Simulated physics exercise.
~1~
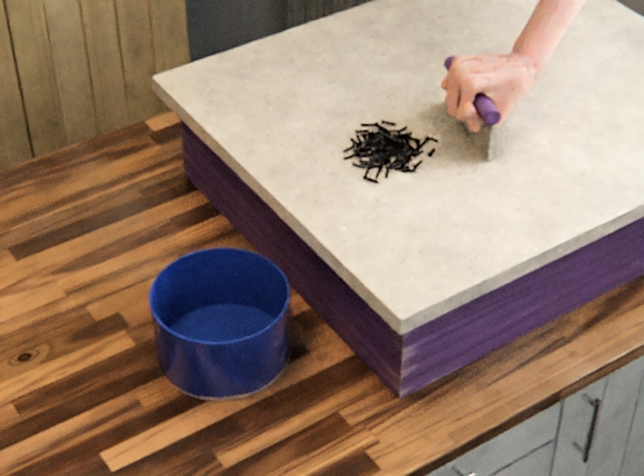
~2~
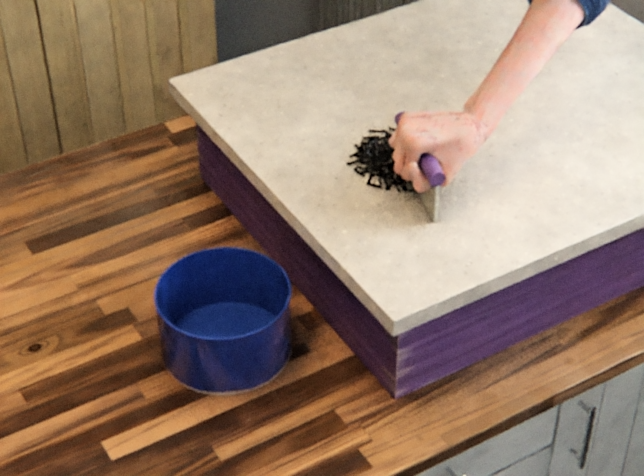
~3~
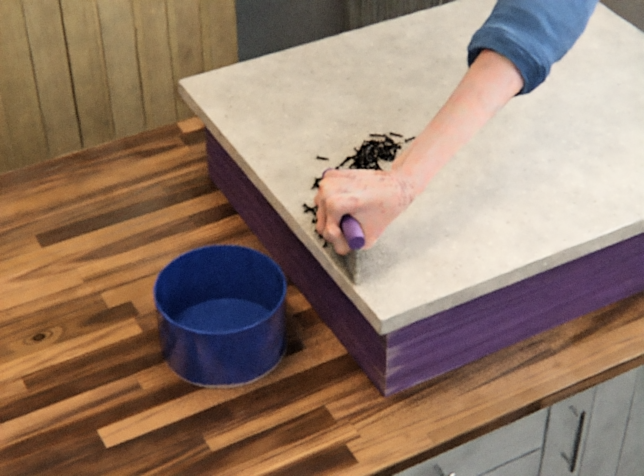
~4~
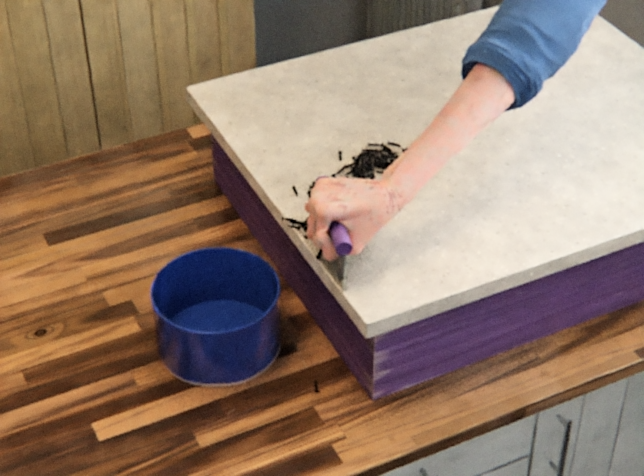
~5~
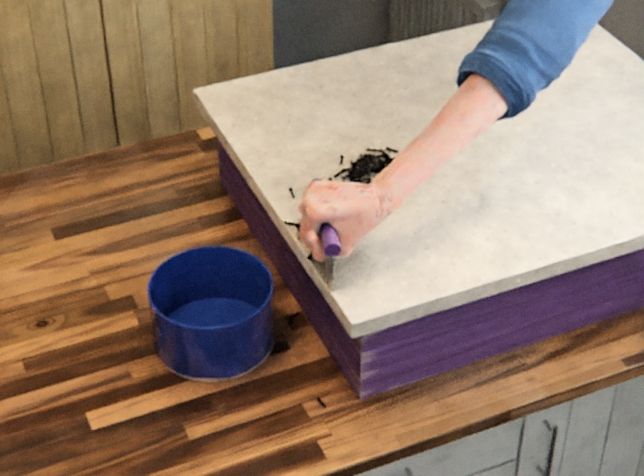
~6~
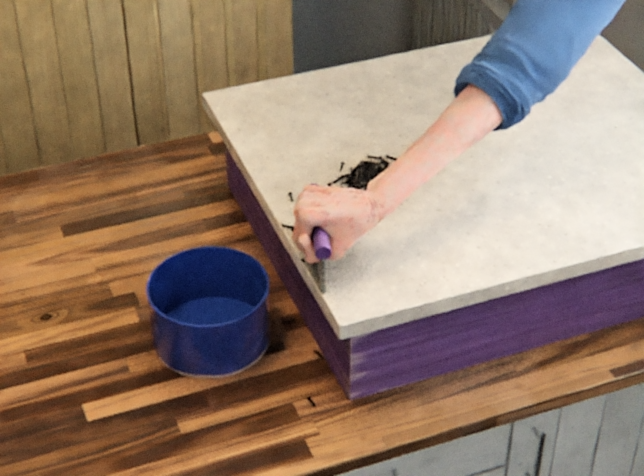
A hand in a blue sleeve grips a purple-handled scraper on a pale slab with purple sides, seen from above at an angle on a striped wooden counter. A heap of small black screws lies on the slab, and an open blue pot stands on the counter to the left. The hand draws the scraper left and toward the viewer, reaching the heap and spreading some pieces toward the slab's left edge. It stops near that edge as the view drifts slightly sideways. Most screws stay on top, a few have dropped onto the counter, and the pot remains empty.
